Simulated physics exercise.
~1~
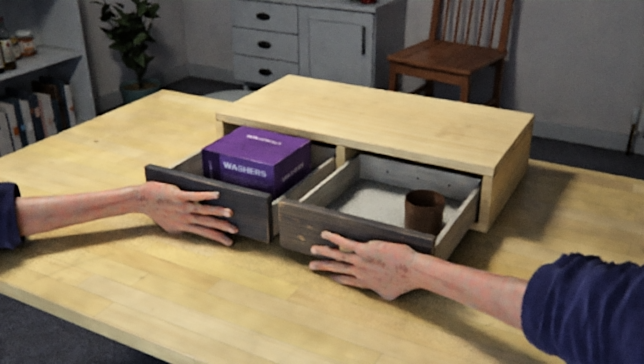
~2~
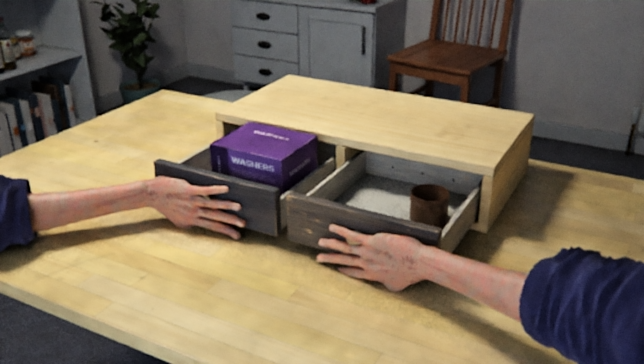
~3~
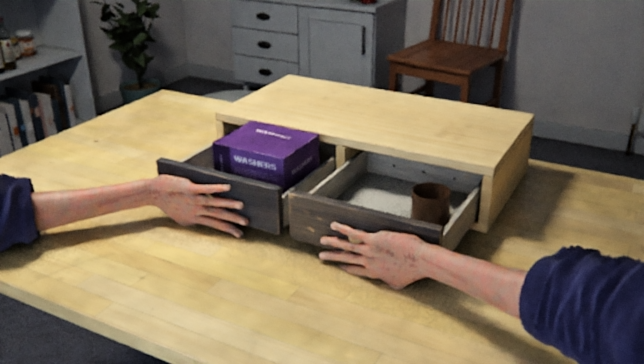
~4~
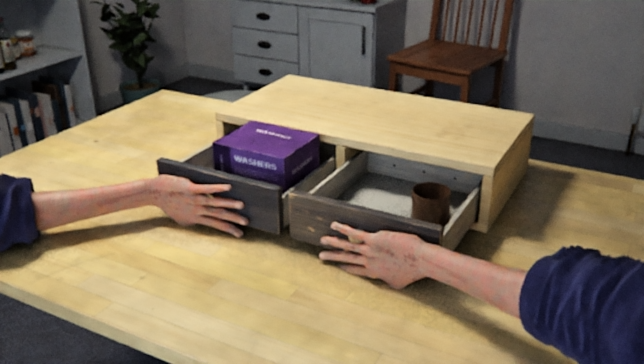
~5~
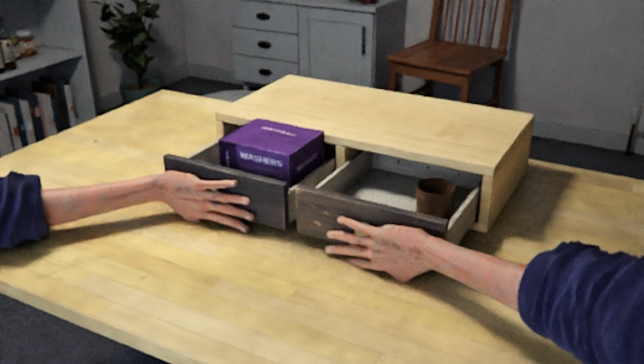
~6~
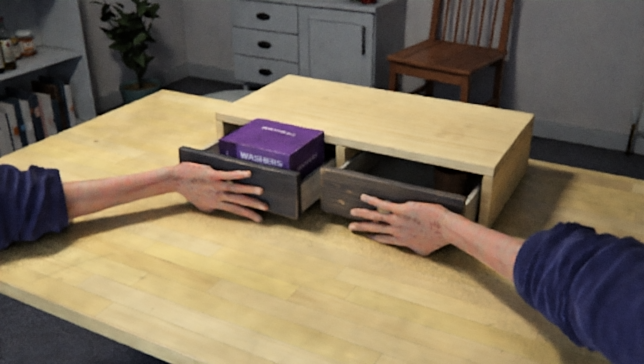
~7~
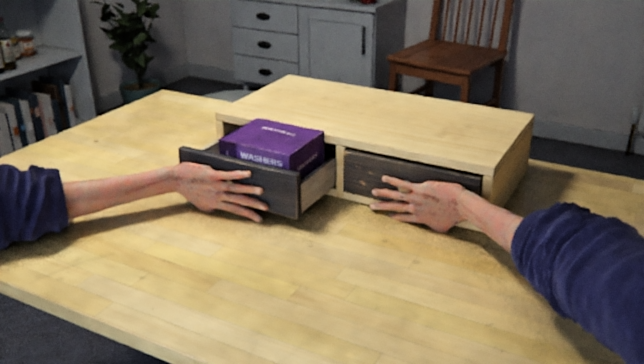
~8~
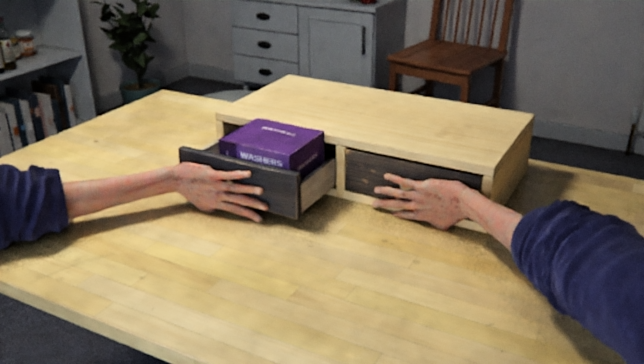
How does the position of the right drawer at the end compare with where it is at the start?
At the start the right drawer is pulled out toward the viewer, and by the end it has moved back, up and to the right, so that it sits fully closed in the chest.
Two hands in dark blue sleeves rest against the dark fronts of two open drawers in a pale wooden chest on a wooden table, seen from slightly above in a room with a chair, cabinet and bookshelf behind. A purple box sits in the left drawer and a brown beaker in the right one. The hands slowly push both drawers inward, carrying the contents along. The left drawer then stops partway, its box still showing, while the right hand keeps pushing. The right drawer slides fully shut, hiding the beaker, and the left stays open.
